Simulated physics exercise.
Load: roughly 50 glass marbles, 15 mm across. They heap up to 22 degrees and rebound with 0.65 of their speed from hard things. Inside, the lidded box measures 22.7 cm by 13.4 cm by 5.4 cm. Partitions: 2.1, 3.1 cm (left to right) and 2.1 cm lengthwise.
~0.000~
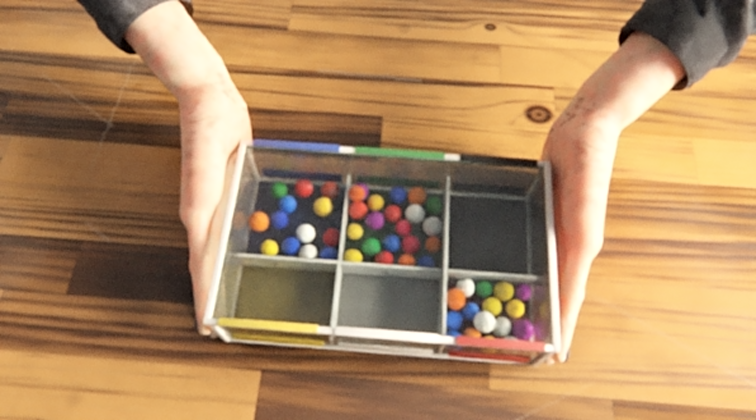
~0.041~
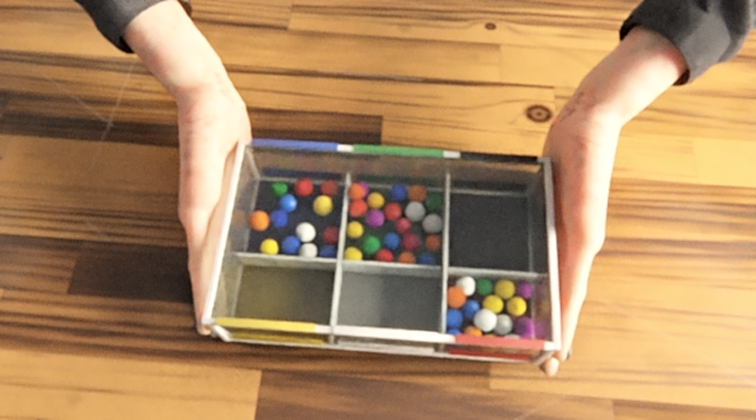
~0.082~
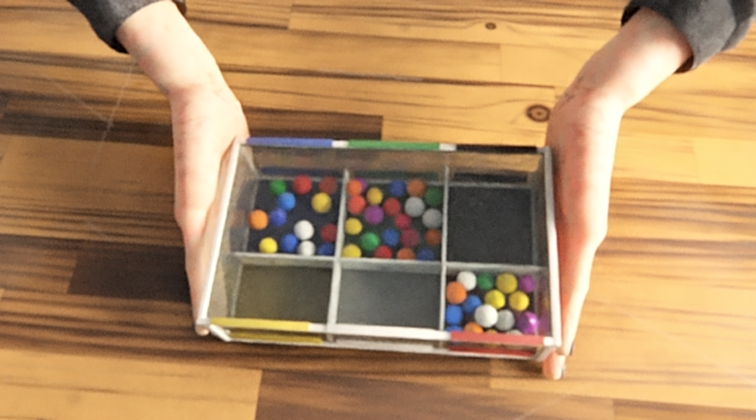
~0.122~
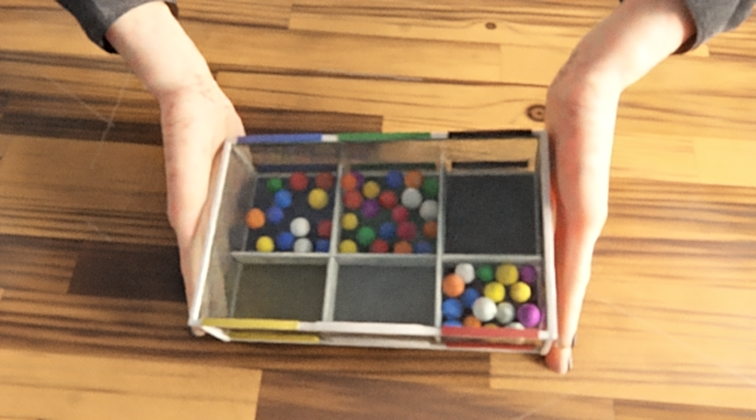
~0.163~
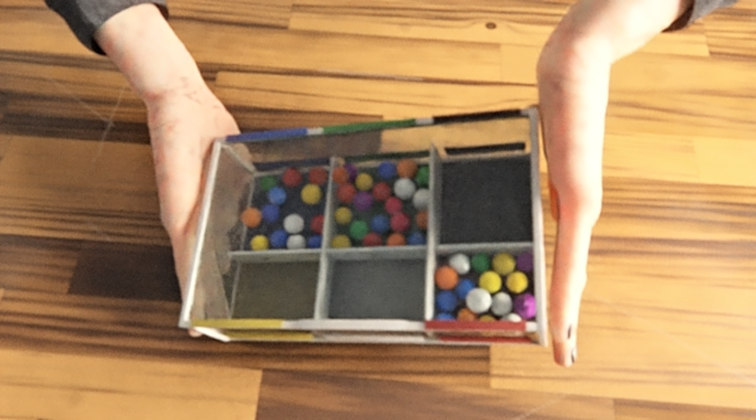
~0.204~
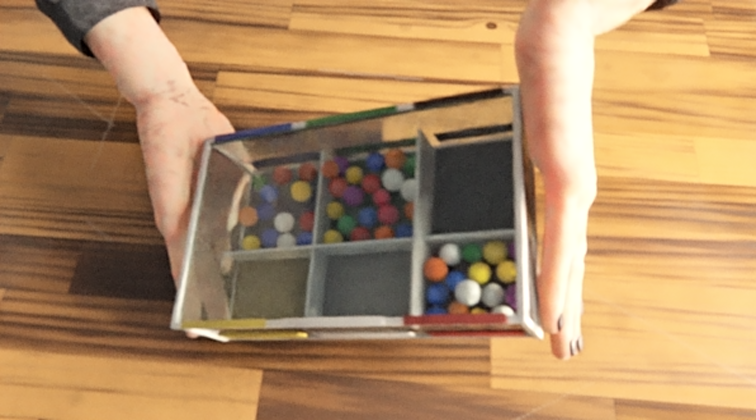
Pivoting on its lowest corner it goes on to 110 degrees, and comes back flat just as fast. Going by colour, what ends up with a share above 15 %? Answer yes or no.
Red no, blue yes, green no, yellow yes, white no, black no.
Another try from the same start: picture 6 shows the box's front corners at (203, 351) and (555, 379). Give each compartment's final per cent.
Red 30; blue 0; green 0; yellow 40; white 30; black 0.
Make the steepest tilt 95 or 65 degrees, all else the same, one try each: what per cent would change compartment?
About 75 and 10 per cent.
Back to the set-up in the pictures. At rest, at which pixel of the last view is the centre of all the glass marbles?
Near (288, 272).
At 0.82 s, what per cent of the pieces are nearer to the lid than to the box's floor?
Some 90 per cent.
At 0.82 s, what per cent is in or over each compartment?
Red 25; blue 45; green 10; yellow 10; white 5; black 0.
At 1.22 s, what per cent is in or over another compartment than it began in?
Some 80 per cent.
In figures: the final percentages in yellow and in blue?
Yellow 50; blue 50.
Then, at 0.82 s, tilt 109 degrees; red 25 %, blue 45 %, green 10 %, yellow 10 %, white 5 %.
Then, at 1.22 s, tilt 47 degrees; blue 45 %, yellow 50 %.
After 1.71 s, tilt 0 degrees; blue 45 %, yellow 50 %.
In the end, at 2.5 s, red 0 %, blue 50 %, green 0 %, yellow 50 %, white 0 %, black 0 %.
